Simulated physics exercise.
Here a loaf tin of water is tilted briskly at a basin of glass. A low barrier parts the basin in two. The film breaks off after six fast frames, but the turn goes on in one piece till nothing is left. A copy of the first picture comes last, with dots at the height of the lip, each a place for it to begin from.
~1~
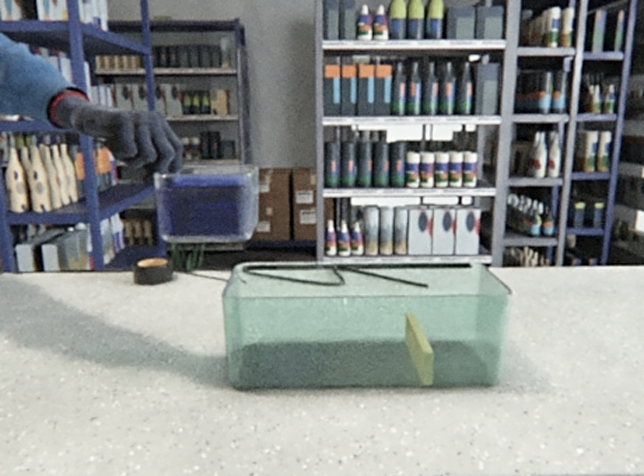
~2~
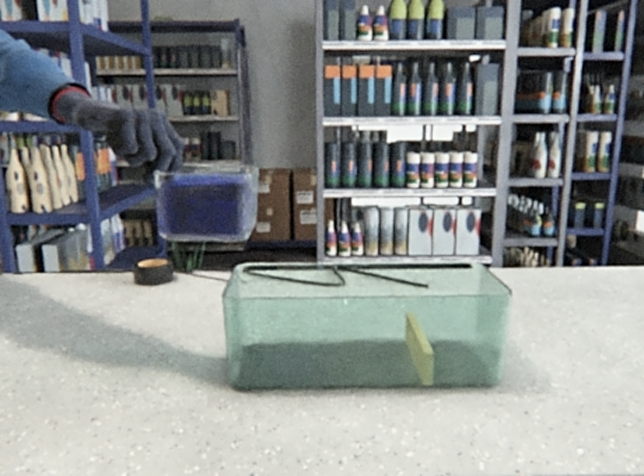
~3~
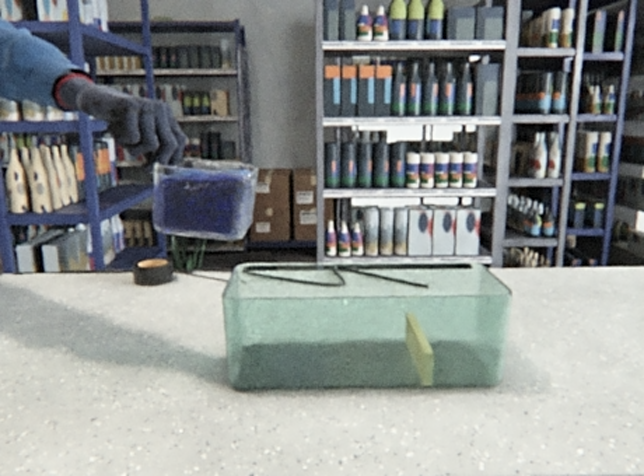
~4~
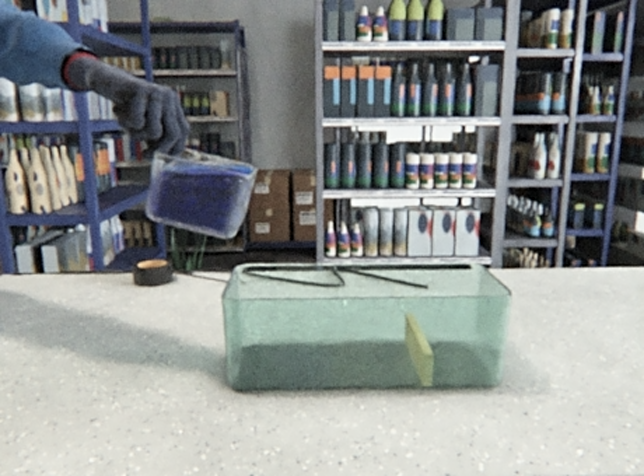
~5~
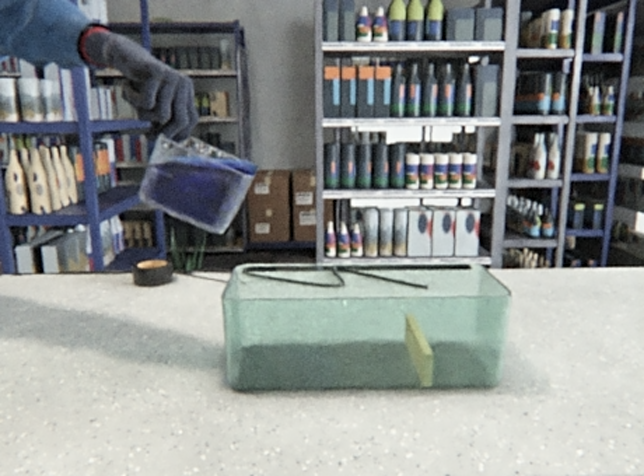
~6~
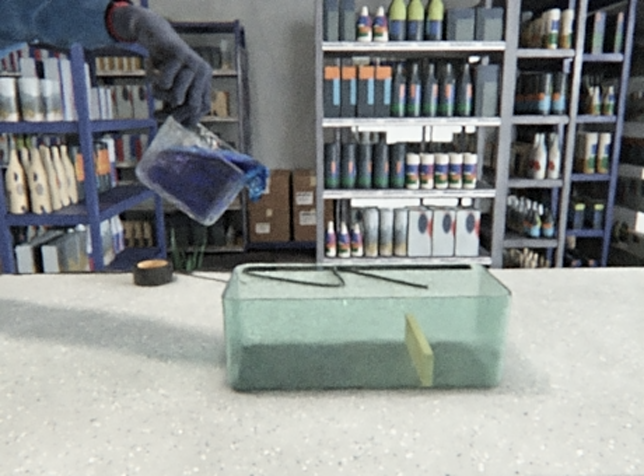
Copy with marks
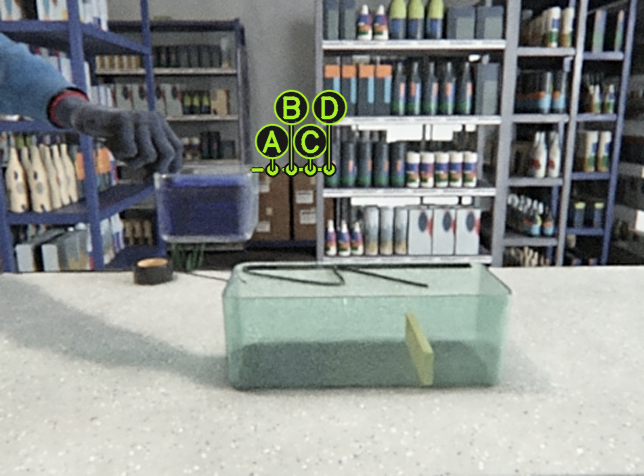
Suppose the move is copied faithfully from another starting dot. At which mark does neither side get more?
Go for D.
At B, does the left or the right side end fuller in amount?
The left one.
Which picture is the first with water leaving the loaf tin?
In picture 5.
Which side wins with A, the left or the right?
The left side.
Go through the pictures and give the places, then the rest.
Upright, lip at (253, 170); basin from (229, 386) to (502, 382); top of the wall at (418, 330); nothing has left yet.
Upright, lip at (253, 170); nothing has left yet.
Tipped about 7°, lip at (253, 170); nothing has left yet.
Tipped about 15°, lip at (252, 171); nothing has left yet.
Tipped about 25°, lip at (252, 171); water is over the lip, down to (252, 171).
Tipped about 38°, lip at (252, 171); water is over the lip, down to (256, 195).
On the marked copy, A at (272, 169); B at (291, 169); C at (310, 169); D at (329, 169).
If A is chosen, about 88 % ends left of the wall and 10 % right of it.
If B is chosen, about 91 % ends left of the wall and 8 % right of it.
If C is chosen, about 84 % ends left of the wall and 14 % right of it.
If D is chosen, about 51 % ends left of the wall and 47 % right of it.
